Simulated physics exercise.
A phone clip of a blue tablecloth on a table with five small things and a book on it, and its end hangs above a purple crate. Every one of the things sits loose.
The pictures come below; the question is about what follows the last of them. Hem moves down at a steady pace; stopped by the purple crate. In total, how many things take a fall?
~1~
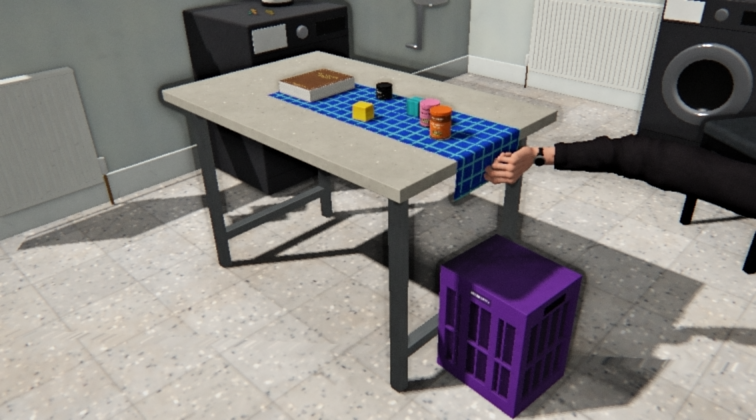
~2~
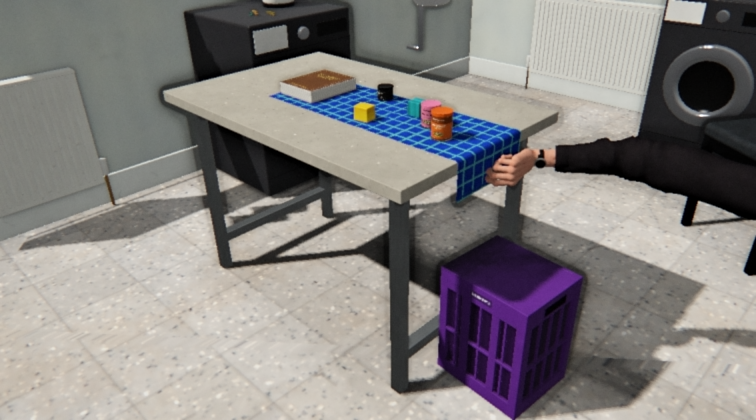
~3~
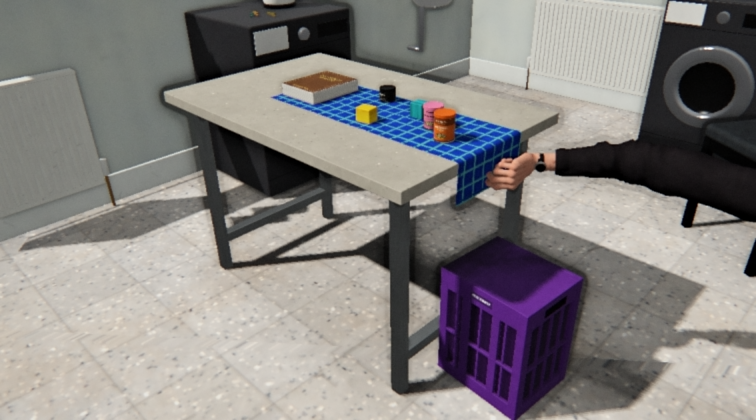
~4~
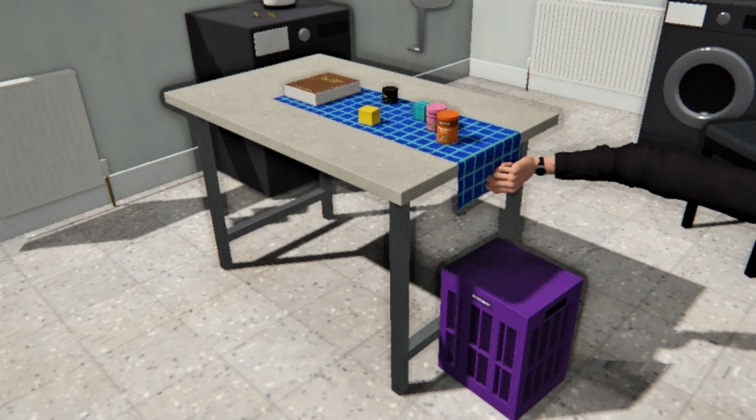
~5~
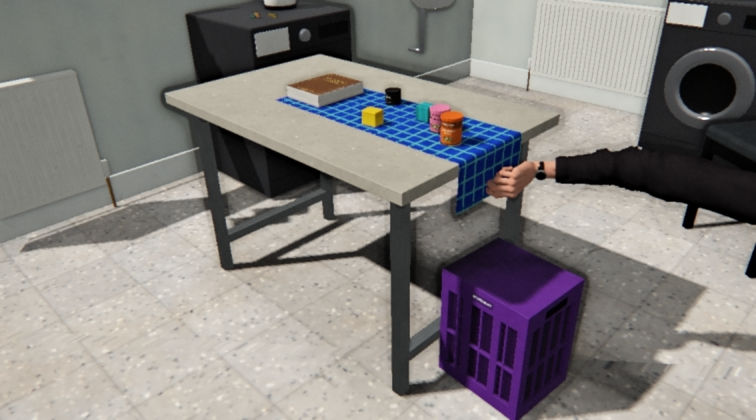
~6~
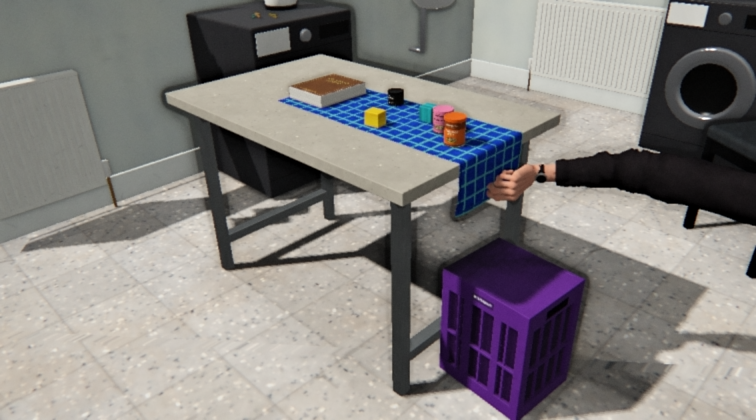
In all, two slip off.
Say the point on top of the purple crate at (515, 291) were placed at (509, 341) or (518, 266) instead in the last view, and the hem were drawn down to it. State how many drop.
Counts: 4 / 1.
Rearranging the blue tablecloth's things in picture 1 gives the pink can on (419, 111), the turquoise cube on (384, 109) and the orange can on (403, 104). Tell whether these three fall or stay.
First the pink can: It is still up there. Next the turquoise cube: It is still up there. Last the orange can: It is still up there.
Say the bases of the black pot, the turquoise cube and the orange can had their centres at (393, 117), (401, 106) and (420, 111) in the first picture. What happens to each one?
Black pot kept, turquoise cube kept, orange can kept.
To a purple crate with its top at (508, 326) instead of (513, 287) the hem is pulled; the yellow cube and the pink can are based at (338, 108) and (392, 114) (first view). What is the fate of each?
Outcome for the yellow cube: It stays. Outcome for the pink can: It is lost.
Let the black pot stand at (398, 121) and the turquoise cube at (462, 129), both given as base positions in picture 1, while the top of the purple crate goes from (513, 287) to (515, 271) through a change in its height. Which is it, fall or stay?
Outcome for the black pot: It stays. Outcome for the turquoise cube: It is lost.
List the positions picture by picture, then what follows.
Hem (454, 201); orange can (441, 109); pink can (430, 102); turquoise cube (416, 99); yellow cube (363, 104); black pot (384, 84); top of the crate (513, 287), in the first frame.
Hem (456, 203); orange can (442, 110), in the second frame.
Hem (456, 207); pink can (434, 105), in the third frame.
Hem (458, 211); turquoise cube (423, 103); top of the crate (514, 290), in the fourth frame.
Hem (455, 214); yellow cube (373, 110), in the fifth frame.
Hem (455, 217); orange can (455, 116); pink can (444, 108); turquoise cube (429, 105); yellow cube (375, 111); black pot (396, 90), in the sixth frame.
Early on, hem near (488, 233); orange can gone.
Midway, hem on the crate; orange can and pink can gone.
Finally, hem on the crate; orange can and pink can gone. Over the edge go two.
